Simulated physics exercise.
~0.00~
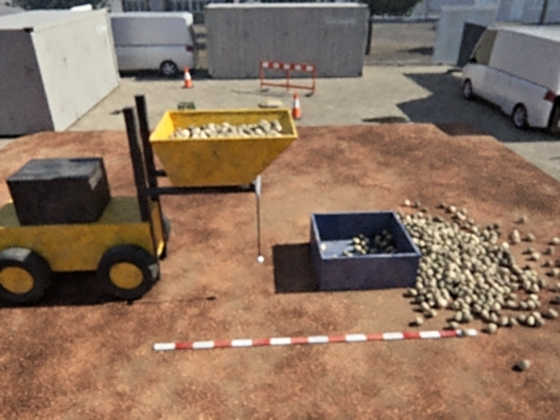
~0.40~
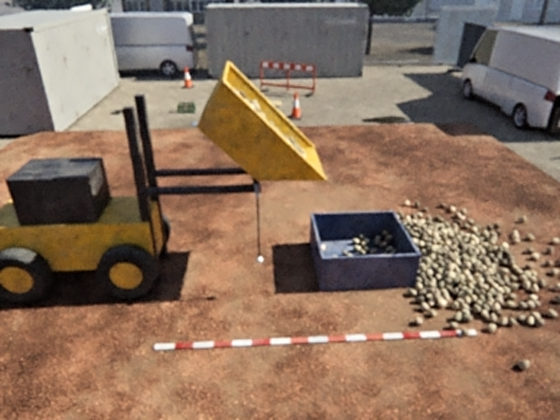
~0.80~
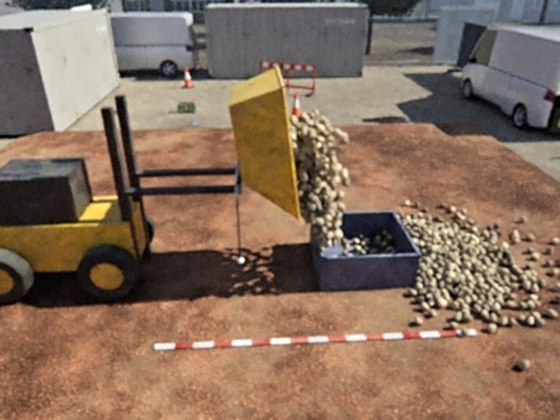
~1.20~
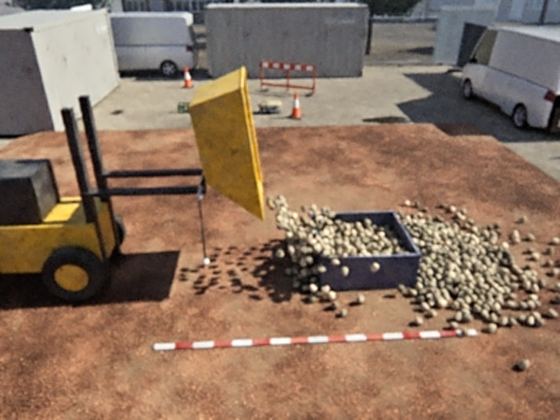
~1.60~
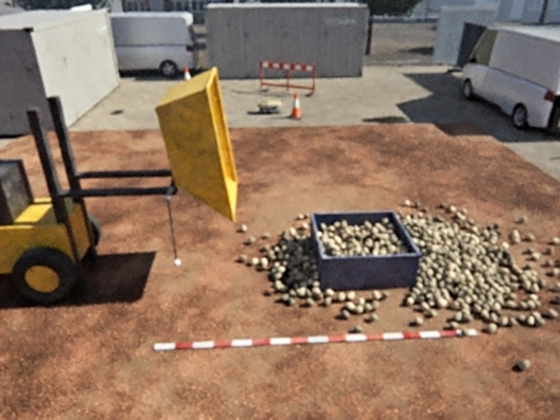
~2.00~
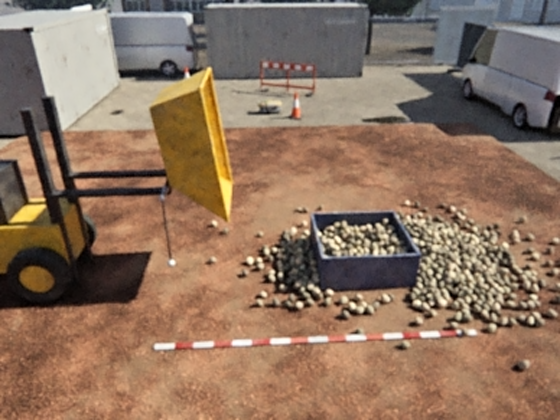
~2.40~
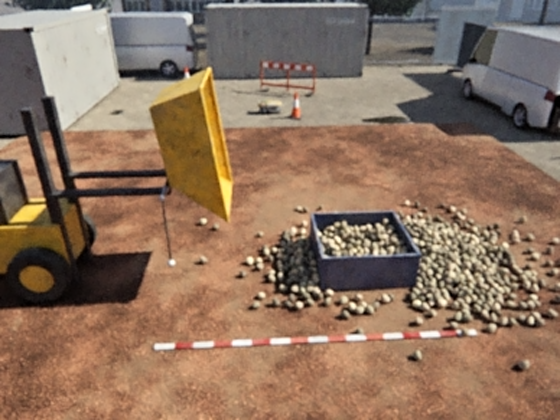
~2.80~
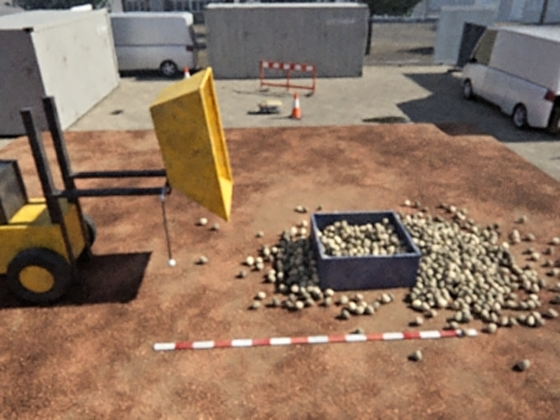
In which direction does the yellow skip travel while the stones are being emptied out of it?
The skip travels to the left, away from the blue bin, as the forklift carrying it backs off.
